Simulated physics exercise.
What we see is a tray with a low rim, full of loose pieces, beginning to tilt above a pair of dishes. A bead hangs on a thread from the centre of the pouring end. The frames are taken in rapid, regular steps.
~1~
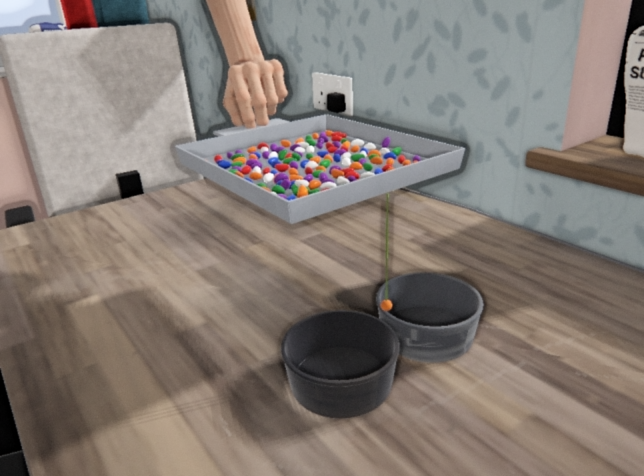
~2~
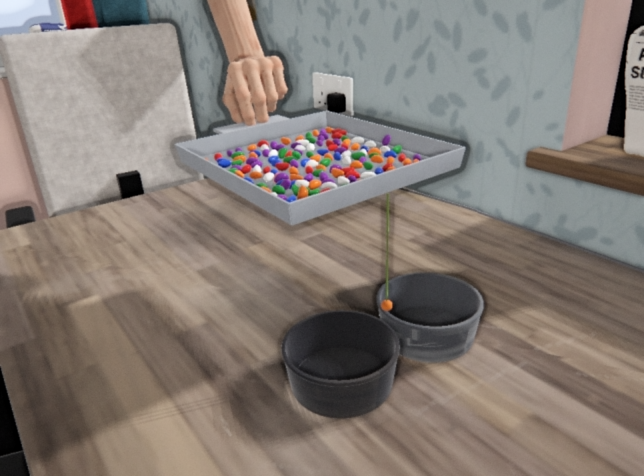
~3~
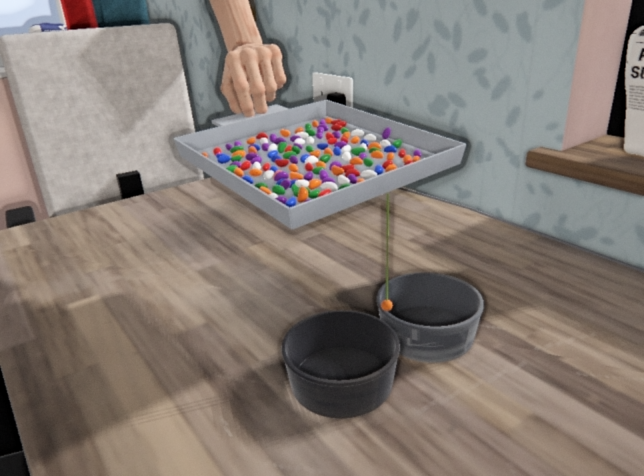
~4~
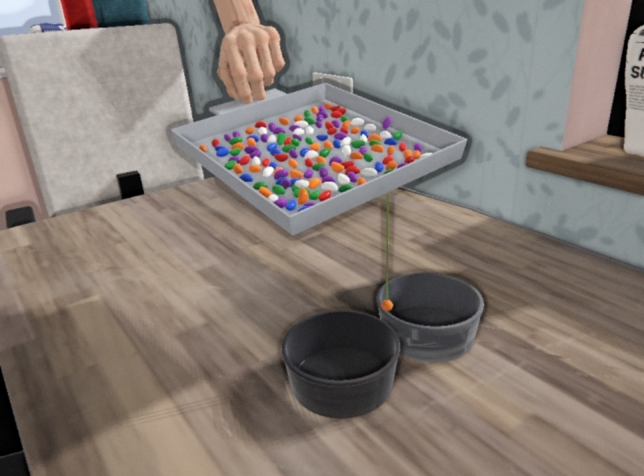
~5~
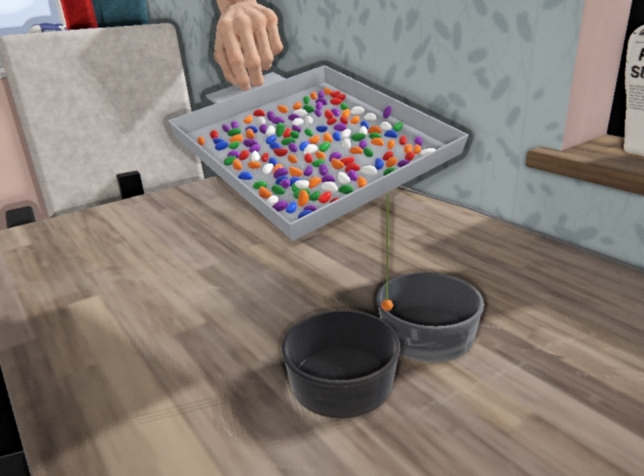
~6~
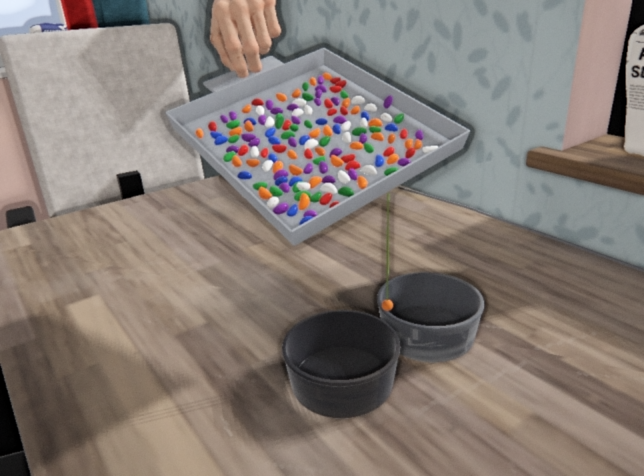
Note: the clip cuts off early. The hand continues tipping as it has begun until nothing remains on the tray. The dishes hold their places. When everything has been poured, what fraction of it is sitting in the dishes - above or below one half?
The caught share tops half.
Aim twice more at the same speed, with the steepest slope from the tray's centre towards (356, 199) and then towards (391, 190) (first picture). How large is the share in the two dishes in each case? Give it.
30 % and 20 %.
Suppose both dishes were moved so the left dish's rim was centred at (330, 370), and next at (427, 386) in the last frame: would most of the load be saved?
Placing 1: A majority of it. Placing 2: A minority of it.
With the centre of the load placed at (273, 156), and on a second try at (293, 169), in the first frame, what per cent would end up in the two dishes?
In order, 80 % then 80 %.
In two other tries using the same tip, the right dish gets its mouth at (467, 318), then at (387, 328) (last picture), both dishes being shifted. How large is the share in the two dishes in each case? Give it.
Respectively 40 percent and 60 percent.
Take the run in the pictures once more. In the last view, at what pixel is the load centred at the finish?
Close to (329, 387), more or less.
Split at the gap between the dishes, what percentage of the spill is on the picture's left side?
80 %, roughly.
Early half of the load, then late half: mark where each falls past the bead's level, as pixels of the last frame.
Near (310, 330) to start, and near (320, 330) afterwards.
Just after the last frame, tray tipped steeply; almost all on the tray; just a few in the air.
A moment on, tray tipped past a quarter turn; almost all on the tray; just a few in the left dish; just a few outside both.
Further on, tray tipped past a quarter turn; roughly two thirds in the left dish; roughly a third outside both.
When it is over, tray tipped past a quarter turn; roughly two thirds in the left dish; not one in the right dish; roughly a third outside both.
